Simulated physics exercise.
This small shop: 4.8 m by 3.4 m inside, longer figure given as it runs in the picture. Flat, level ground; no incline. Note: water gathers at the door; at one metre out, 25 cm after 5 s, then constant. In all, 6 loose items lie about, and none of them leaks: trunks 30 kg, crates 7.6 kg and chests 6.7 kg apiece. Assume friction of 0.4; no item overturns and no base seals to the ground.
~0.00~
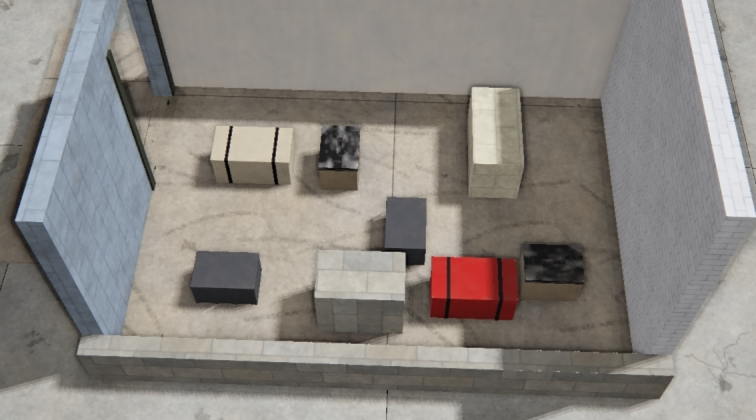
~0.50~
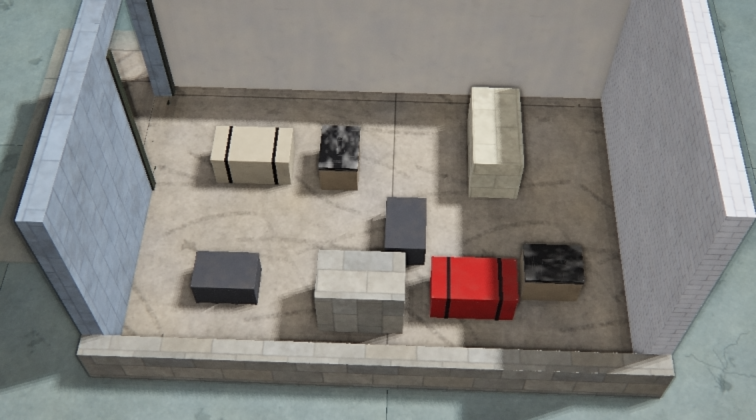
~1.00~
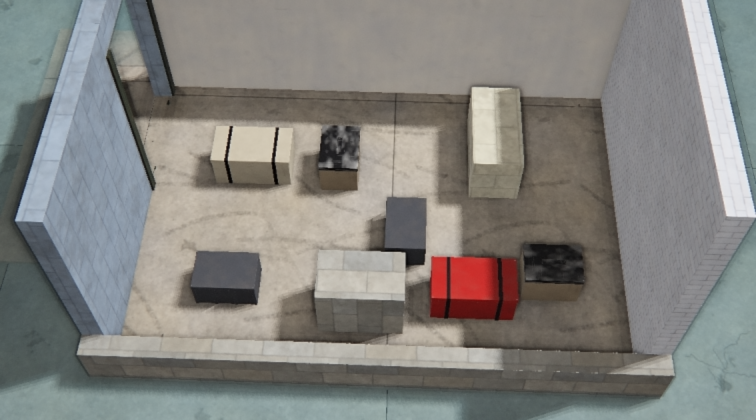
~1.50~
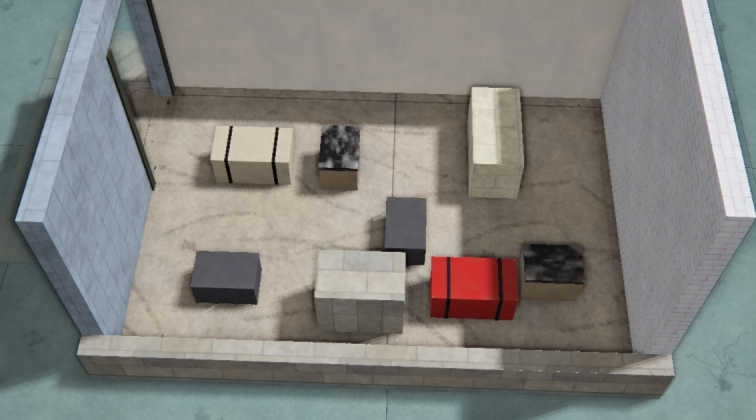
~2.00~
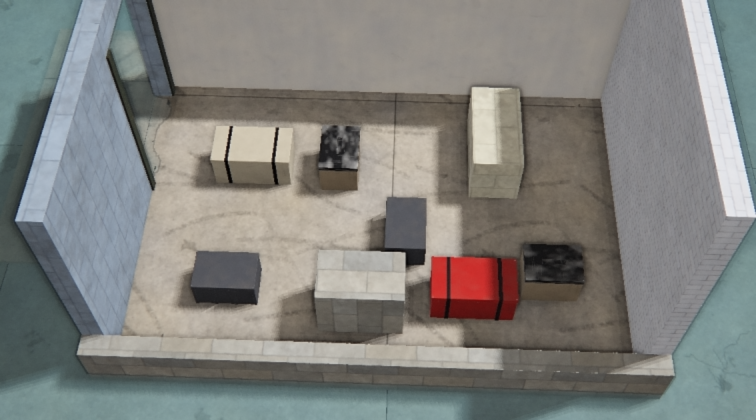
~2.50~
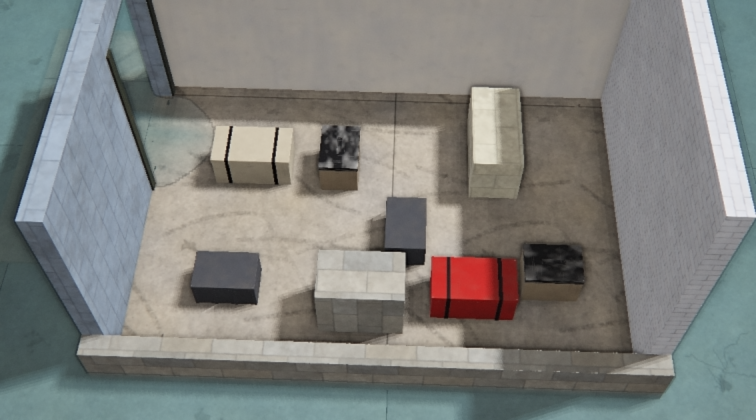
Teal water covering the ground outside a small open-topped room, barely creeping in at left, while boxes and red trunk stay still.
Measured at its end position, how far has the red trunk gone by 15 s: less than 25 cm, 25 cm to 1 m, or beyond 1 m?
It ends a short distance off.
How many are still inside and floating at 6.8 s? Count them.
Count at that moment: 3.
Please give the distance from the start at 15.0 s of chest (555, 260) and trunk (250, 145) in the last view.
One is off by 60 cm, the other by 250 cm, in the order asked.
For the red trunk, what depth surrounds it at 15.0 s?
I'd put it at about 14 cm.
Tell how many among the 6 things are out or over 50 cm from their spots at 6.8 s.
I count 3.
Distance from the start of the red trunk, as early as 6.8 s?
It has shifted about 0 cm.
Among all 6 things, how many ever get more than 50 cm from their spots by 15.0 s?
The answer here is 6.
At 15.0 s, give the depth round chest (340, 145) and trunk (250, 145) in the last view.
First about 18 cm, second about 19 cm.
After 3.5 s the red trunk is near (475, 278), 0.0 m from its start, aground; 0 afloat.
After 6.8 s the red trunk is near (475, 278), 0.0 m from its start, aground; 3 afloat.
After 11.0 s the red trunk is near (474, 322), 0.5 m from its start, afloat; 6 afloat.
After 15.0 s the red trunk is near (448, 325), 0.6 m from its start, afloat; 6 afloat.
